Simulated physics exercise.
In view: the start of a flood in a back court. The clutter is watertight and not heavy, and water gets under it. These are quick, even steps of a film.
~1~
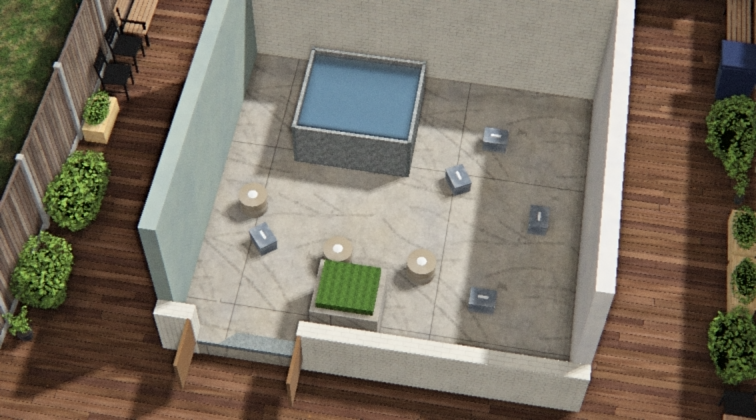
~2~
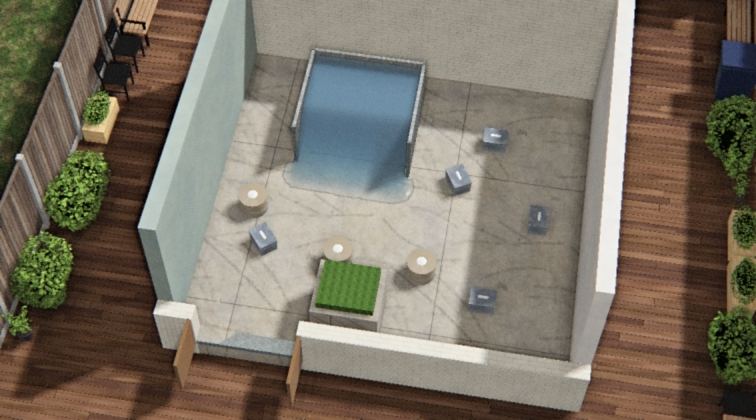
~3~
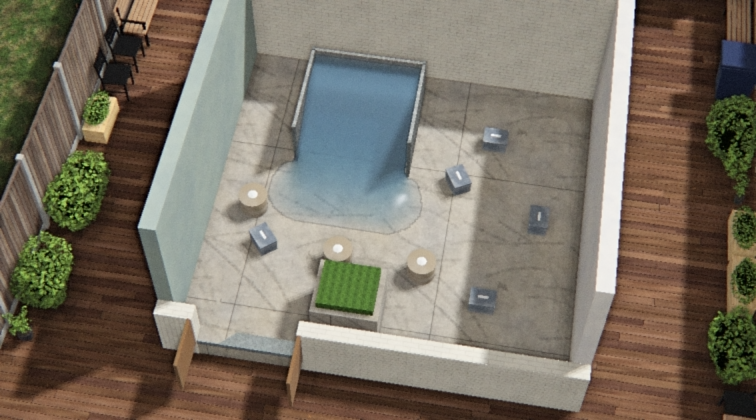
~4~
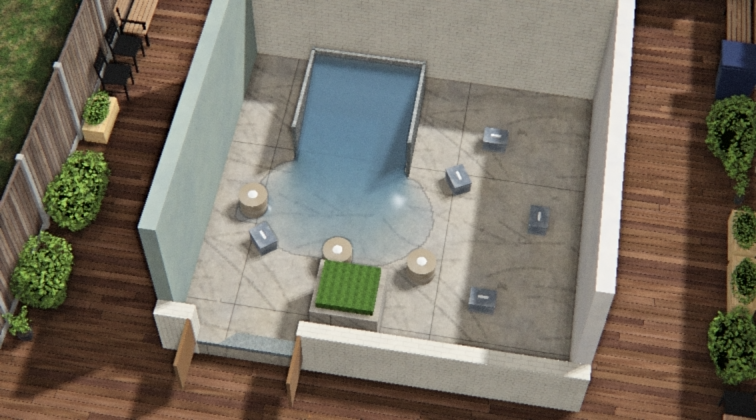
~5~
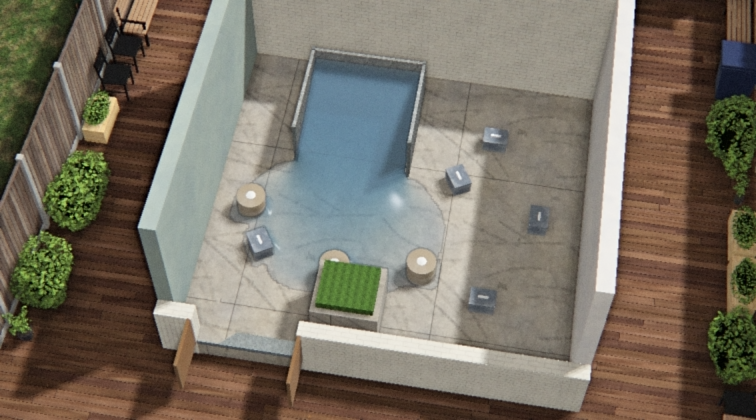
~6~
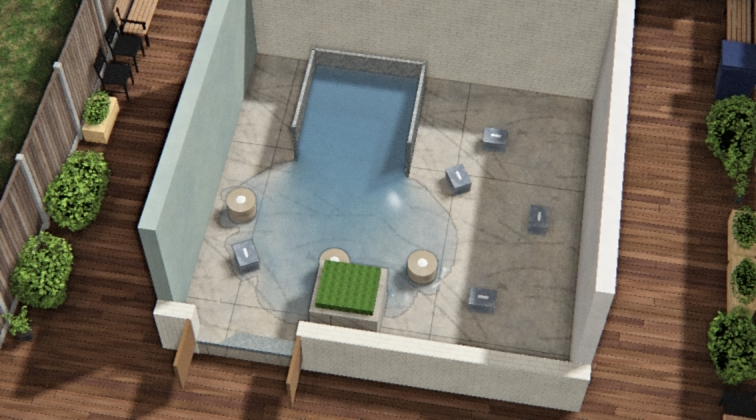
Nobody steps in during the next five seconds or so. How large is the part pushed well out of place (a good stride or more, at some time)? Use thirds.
That comes to two thirds or more.
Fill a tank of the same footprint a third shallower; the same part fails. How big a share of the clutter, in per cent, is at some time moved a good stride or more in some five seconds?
Some 60 per cent.
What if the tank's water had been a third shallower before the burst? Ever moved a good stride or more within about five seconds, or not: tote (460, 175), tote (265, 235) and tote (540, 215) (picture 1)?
As listed: Short of that, swept aside, no.
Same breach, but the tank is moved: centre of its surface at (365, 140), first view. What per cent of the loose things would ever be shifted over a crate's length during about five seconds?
Roughly 60 per cent.
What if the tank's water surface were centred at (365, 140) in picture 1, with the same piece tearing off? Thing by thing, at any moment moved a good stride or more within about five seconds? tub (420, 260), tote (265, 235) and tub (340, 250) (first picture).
In turn: Moved that far, yes, shifted that much.
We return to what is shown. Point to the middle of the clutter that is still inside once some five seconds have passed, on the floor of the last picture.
Around (508, 204).
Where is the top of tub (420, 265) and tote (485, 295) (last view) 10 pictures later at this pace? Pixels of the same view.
At about (538, 342) and (564, 341).
A moment on, 3 of 8 are well off their spots; 1 afloat.
Next, 5 of 8 are well off their spots; 5 afloat.
Later, 5 of 8 are well off their spots; 4 afloat.
In the end, 6 of 8 are well off their spots, and 6 have been at some point; 2 afloat.
